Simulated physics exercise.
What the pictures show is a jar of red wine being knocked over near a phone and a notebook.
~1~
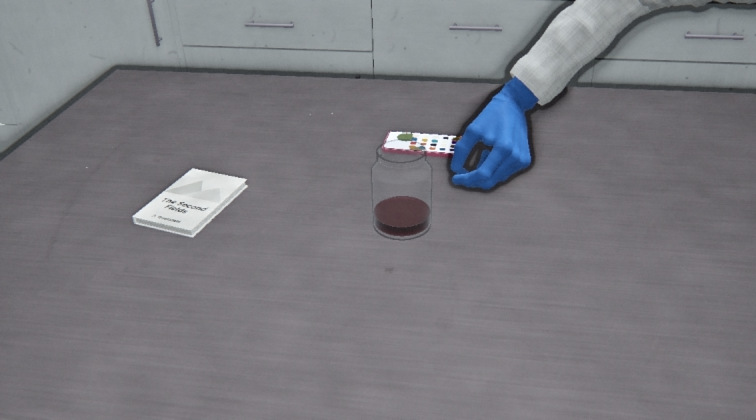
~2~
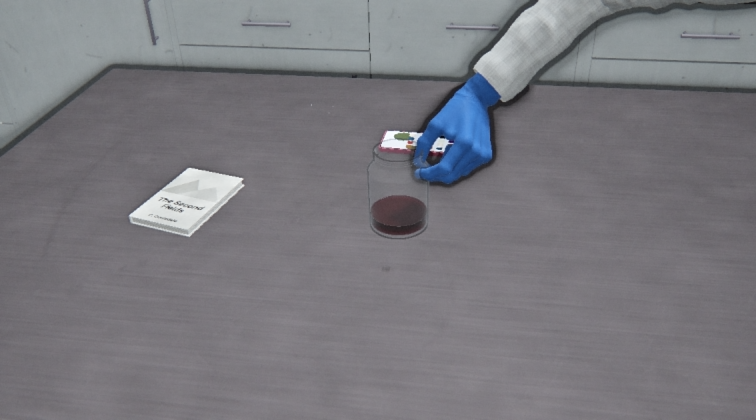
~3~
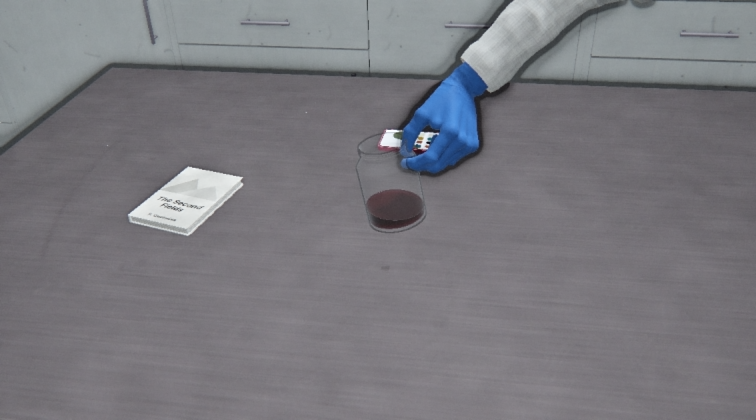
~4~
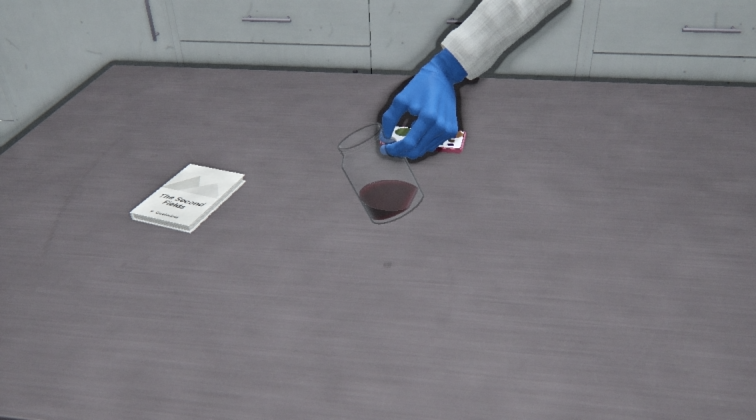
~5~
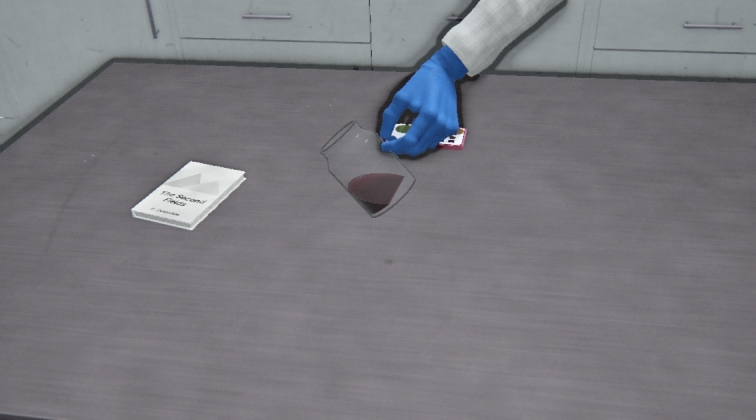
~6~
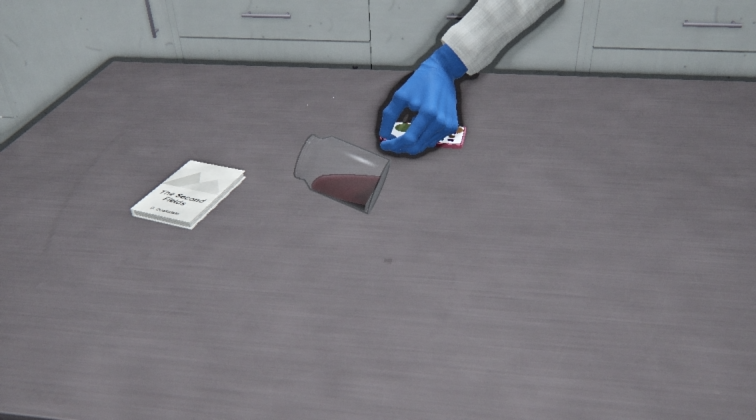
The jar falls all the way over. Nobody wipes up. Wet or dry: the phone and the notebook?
My prediction: The phone stays free of the spill. The notebook is moistened.
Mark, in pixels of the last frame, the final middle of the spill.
(246, 197).
Soon after, the puddle covers about as much as a saucer; the phone is dry; the notebook is wet.
In the end, the puddle covers about as much as a saucer; the phone is dry; the notebook is wet.
